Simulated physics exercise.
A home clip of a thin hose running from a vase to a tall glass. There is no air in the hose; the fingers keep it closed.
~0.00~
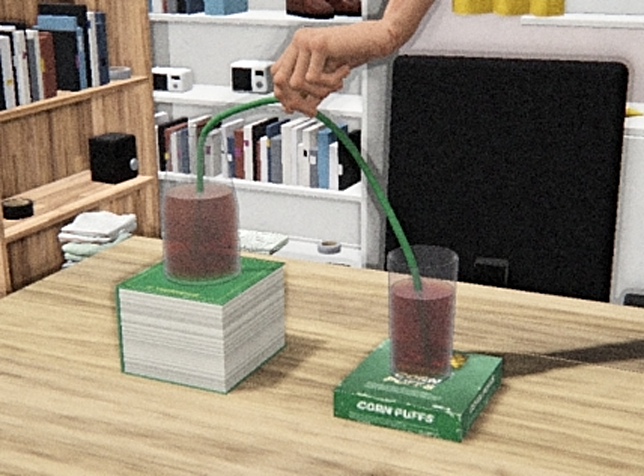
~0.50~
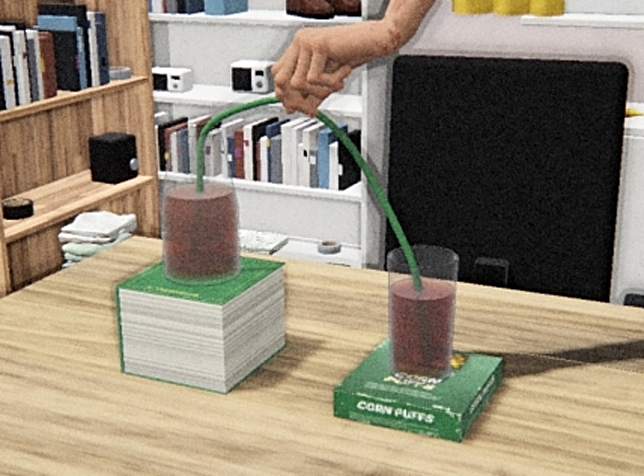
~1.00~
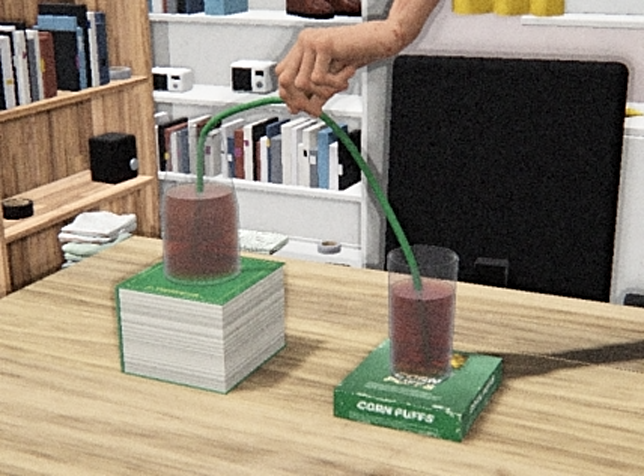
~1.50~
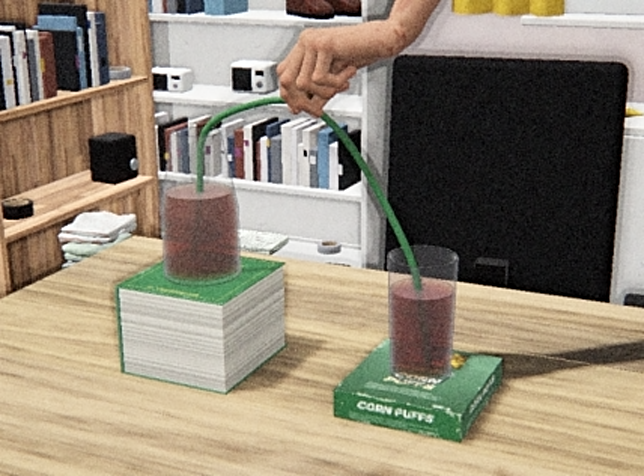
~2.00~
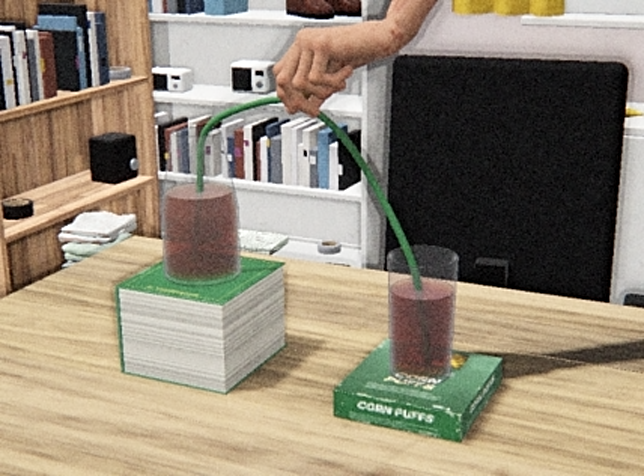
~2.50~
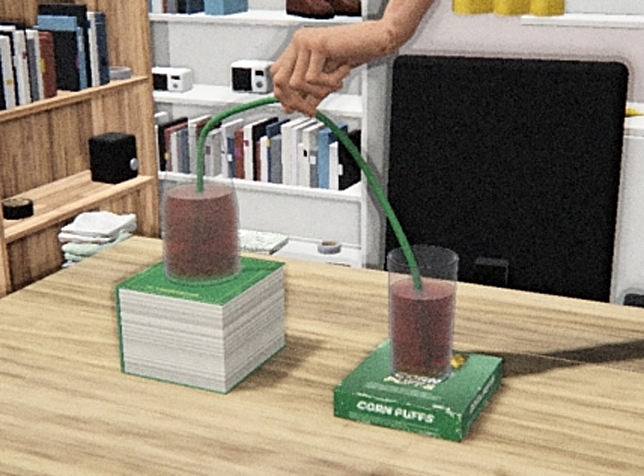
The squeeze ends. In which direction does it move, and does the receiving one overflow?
Flow is towards the right one, and the taker runs over.
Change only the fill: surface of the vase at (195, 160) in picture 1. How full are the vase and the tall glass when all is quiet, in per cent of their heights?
In turn 30 and 100 per cent.
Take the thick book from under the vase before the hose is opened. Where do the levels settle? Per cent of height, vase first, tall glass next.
First 65 %, second 60 %.
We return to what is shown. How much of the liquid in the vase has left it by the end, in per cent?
About 45 per cent.
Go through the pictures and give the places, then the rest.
In the first frame, the hose is pinched; vase (200, 202) about half full, up on the thick book; tall glass (422, 312) about two thirds full, up on the packet.
The second frame shows nothing flows; vase about half full, surface at (199, 191); tall glass about two thirds full, surface at (422, 289).
The third frame shows fingers on the hose; vase (200, 202) about half full; tall glass (422, 312) about two thirds full.
The fourth frame shows still shut; vase about half full, surface at (199, 191); tall glass about two thirds full, surface at (422, 289).
In the fifth frame, the hose is pinched; vase (200, 202) about half full, up on the thick book; tall glass (422, 312) about two thirds full, up on the packet.
The sixth frame shows nothing flows; vase about half full, surface at (199, 191); tall glass about two thirds full, surface at (422, 289).
After 8.0 s, the vase is about half full; the tall glass is nearly full.
After 20.0 s, the vase is about a third full; the tall glass is full to the brim; some has gone over the lower rim.
After 45.0 s, the vase is about a third full; the tall glass is full to the brim; some has gone over the lower rim; the two surfaces are level.
